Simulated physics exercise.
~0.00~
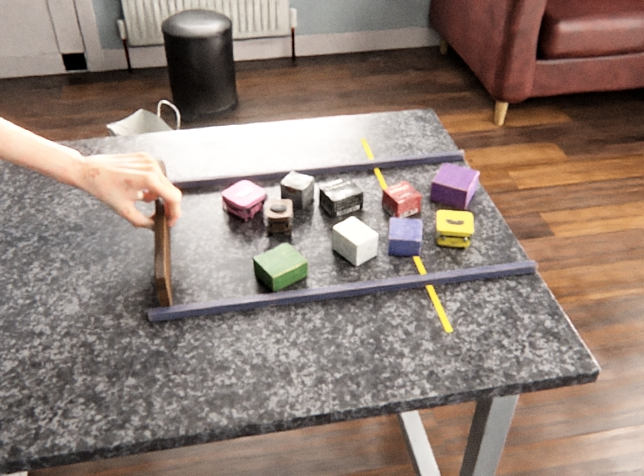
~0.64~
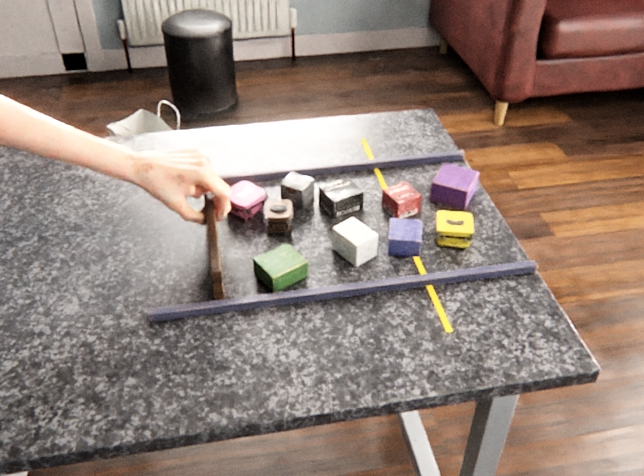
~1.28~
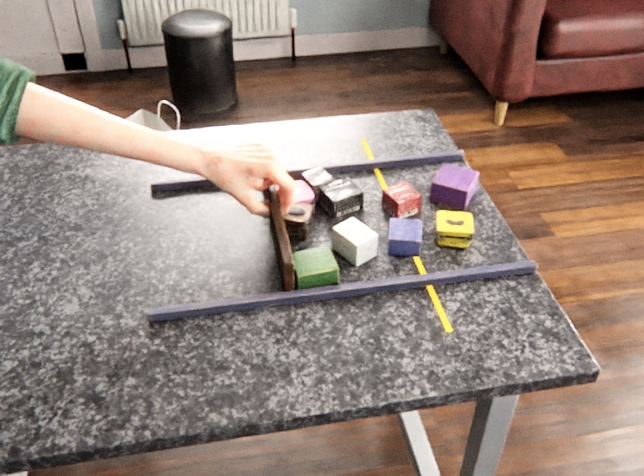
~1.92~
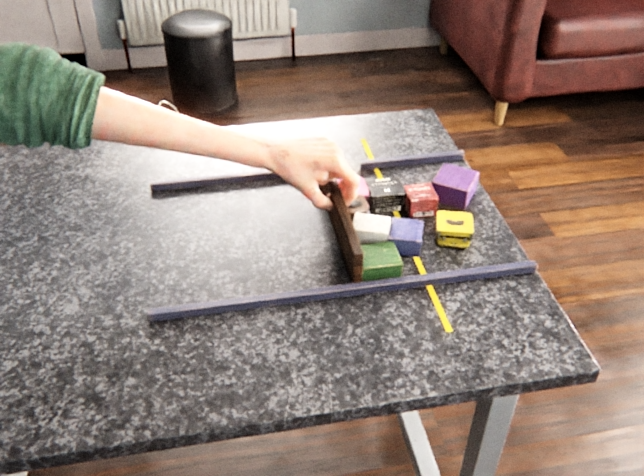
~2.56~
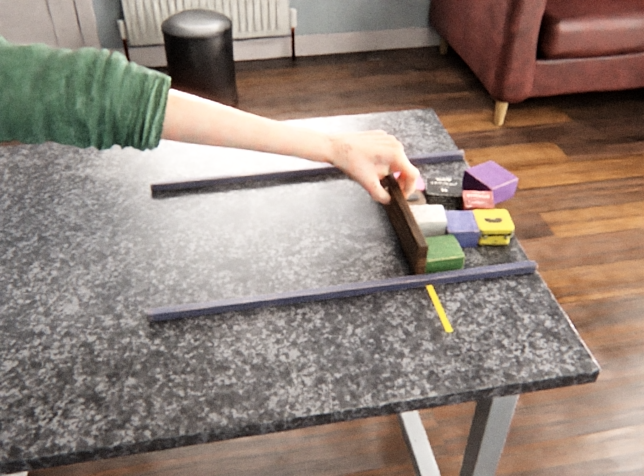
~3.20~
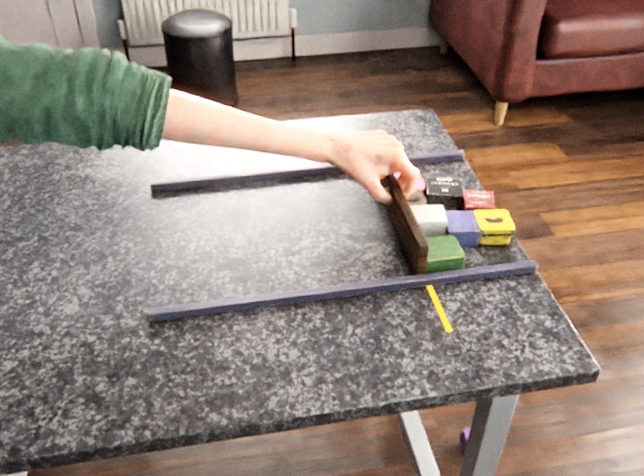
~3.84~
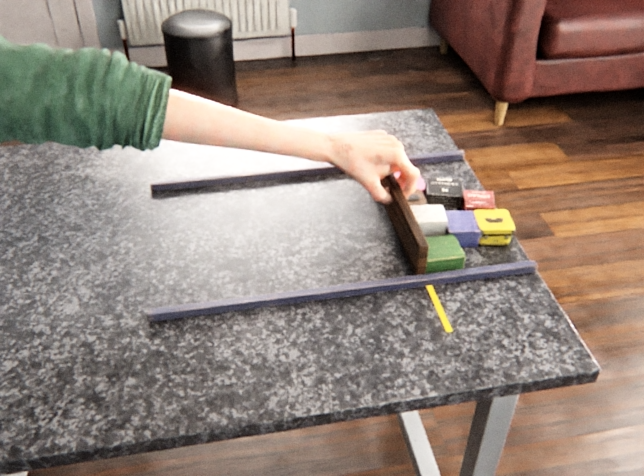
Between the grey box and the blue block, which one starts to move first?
The grey box starts to move first, while the blue block stays still until later in the push.
